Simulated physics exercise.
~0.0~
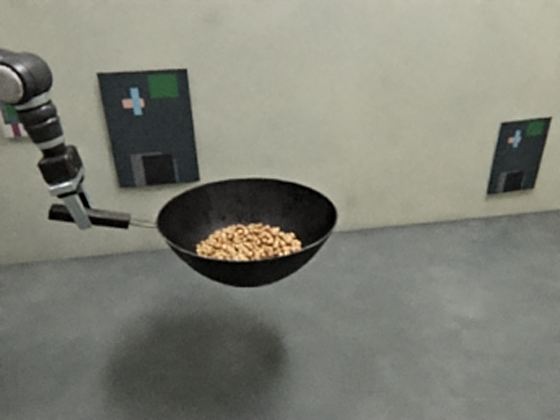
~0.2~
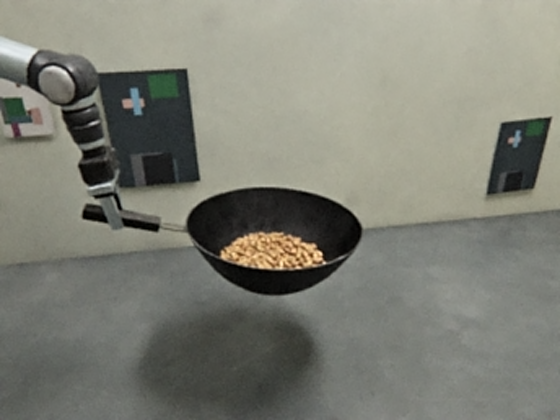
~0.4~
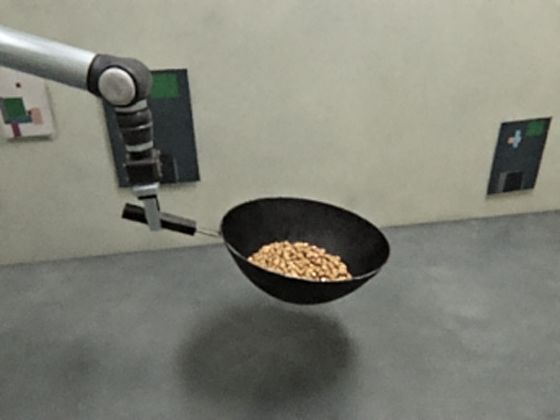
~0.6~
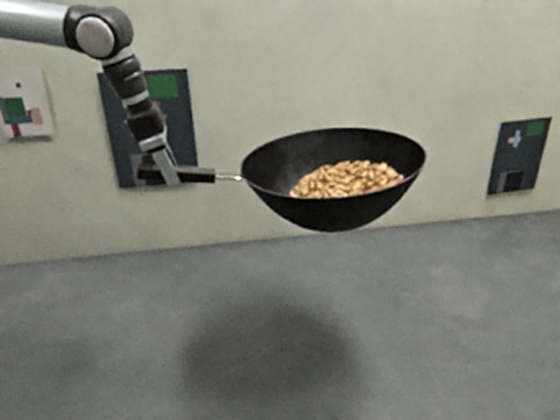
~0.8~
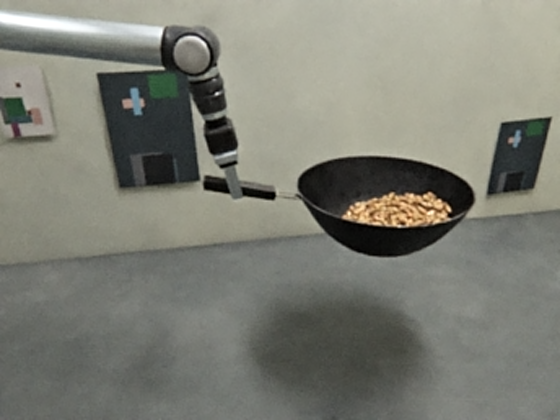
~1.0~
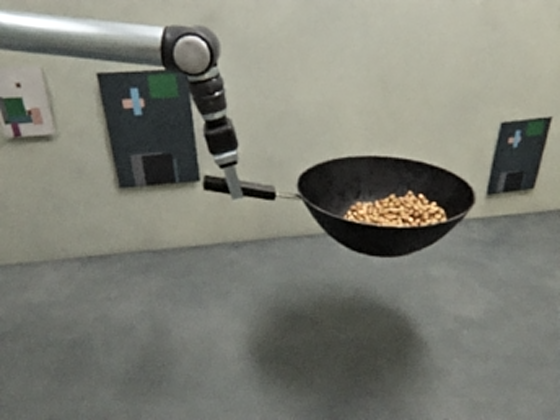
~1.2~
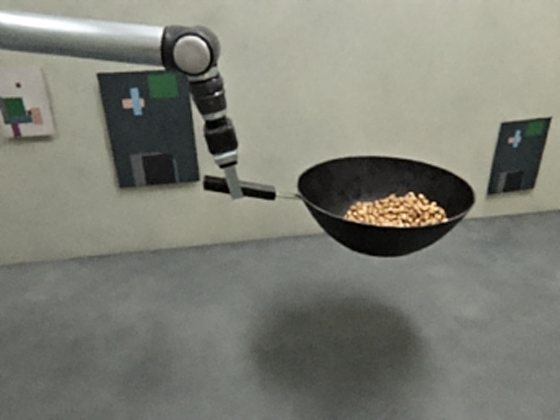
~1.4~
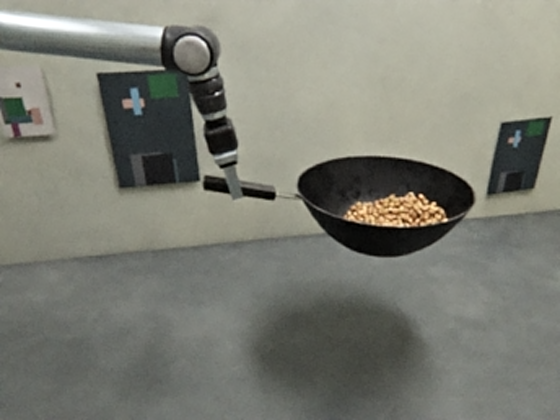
A robot arm held a black wok of tan dried beans by its handle and carried it to the right, dipping slightly, then lifting it and lowering it a little, before holding it still and level with the beans still heaped inside.
